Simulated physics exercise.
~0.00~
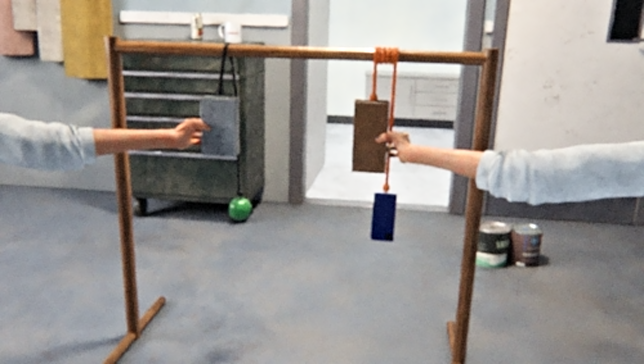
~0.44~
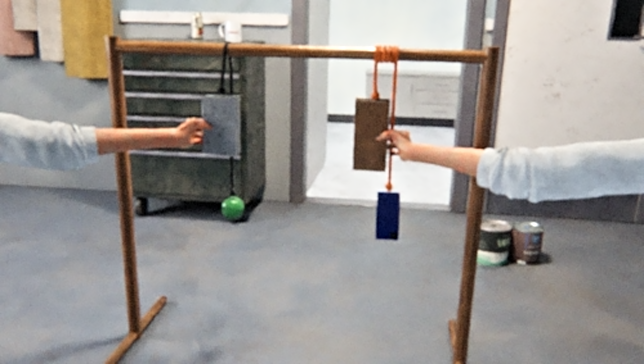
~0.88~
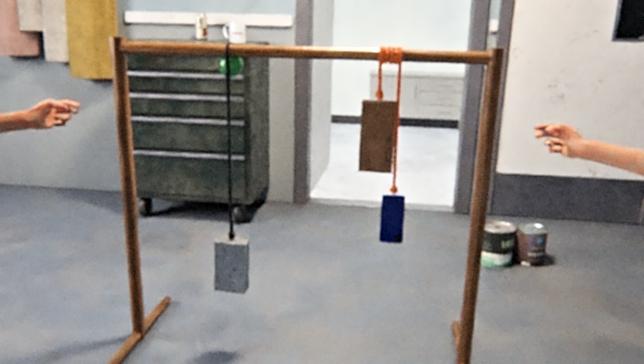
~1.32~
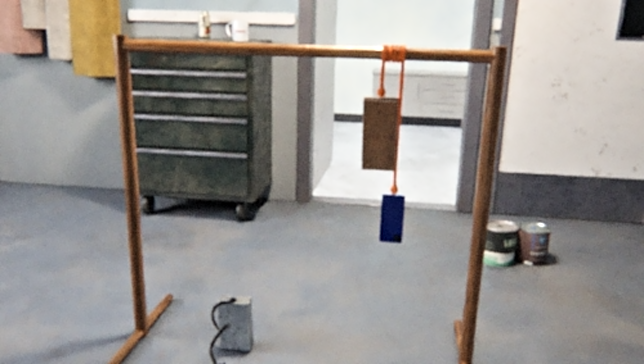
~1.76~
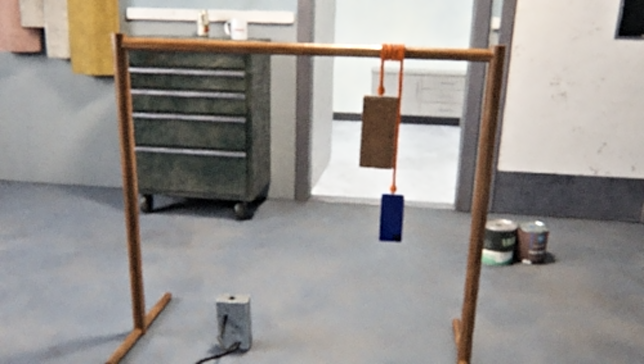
At first, two hands reach in from either side of a wooden rail, steadying a grey paver on a black rope at left and a brown brick on an orange rope at right. A green ball hangs from the black rope, and a blue block hangs below the brick. The hands let go and draw back, and the paver drops while the green ball rises to the rail. The paver then lands on the floor with its rope pulled off the rail. The brick and blue block stay hanging, and the paver rests below at the end.
